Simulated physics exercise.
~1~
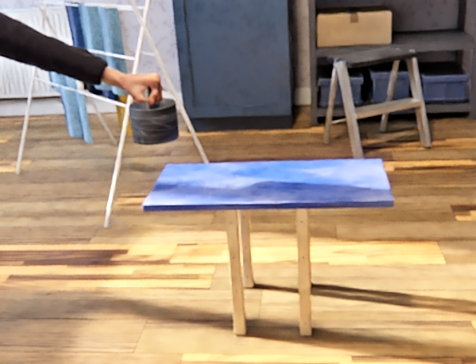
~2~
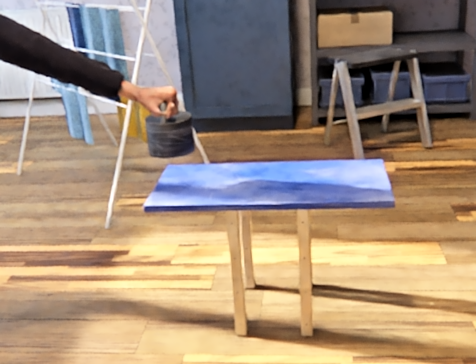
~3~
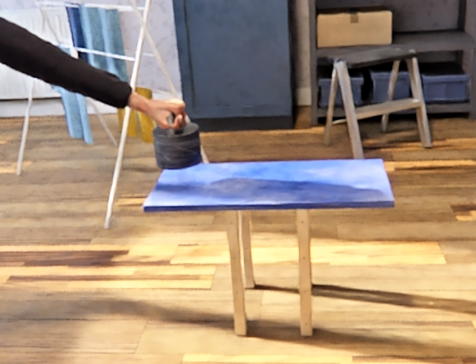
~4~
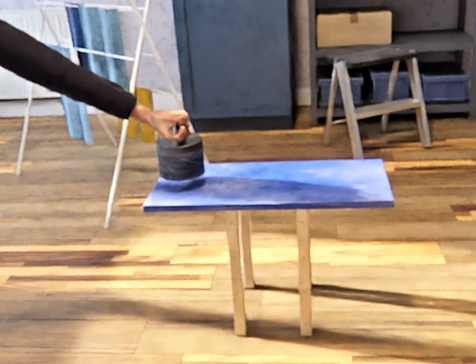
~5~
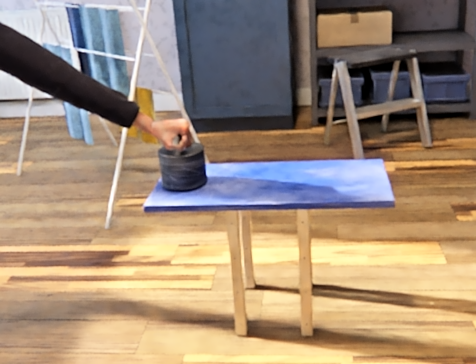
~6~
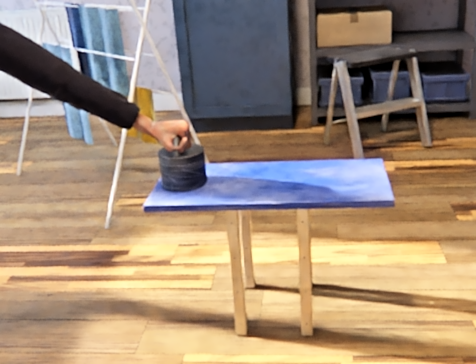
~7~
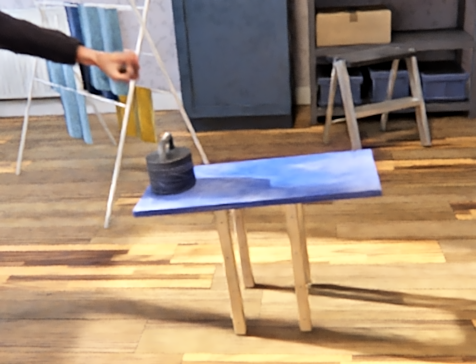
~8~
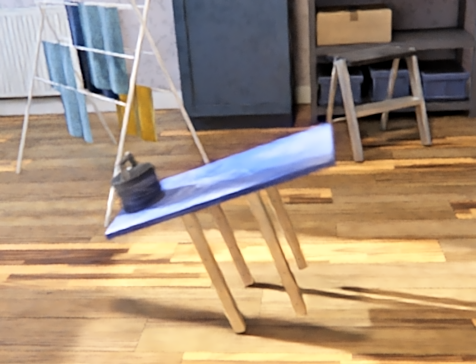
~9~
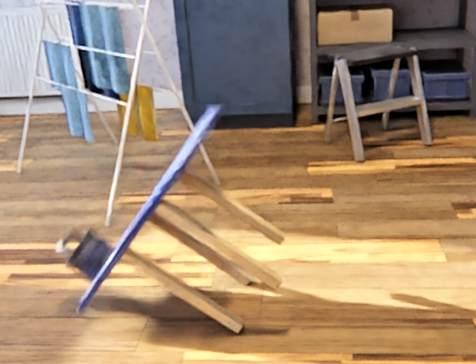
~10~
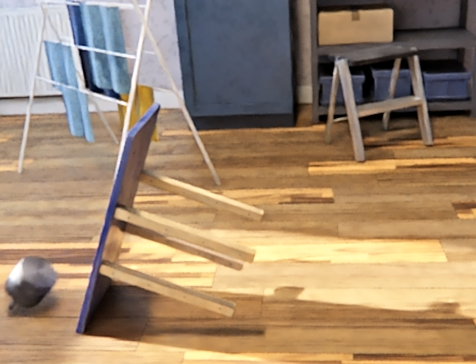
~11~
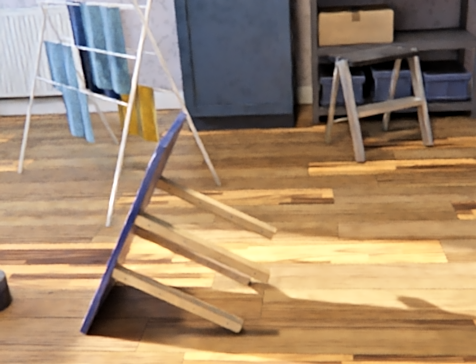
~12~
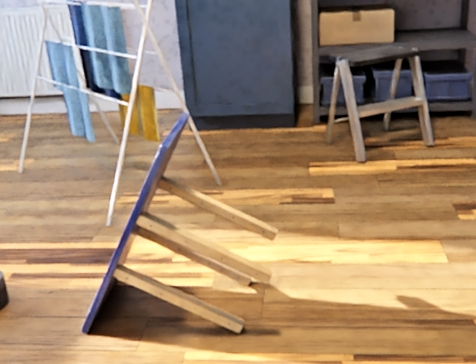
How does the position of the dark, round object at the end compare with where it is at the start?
At the start, a hand holds it in the air just above and to the left of the blue-topped stand. At the end, it is on the floor at the far left edge of view, only partly visible.
We see a hand lower a dark, round object onto the left end of a small blue-topped stand and let go. The stand tips over to the left, the object slides off and rolls to the left edge of view, and the stand comes to rest on its side.
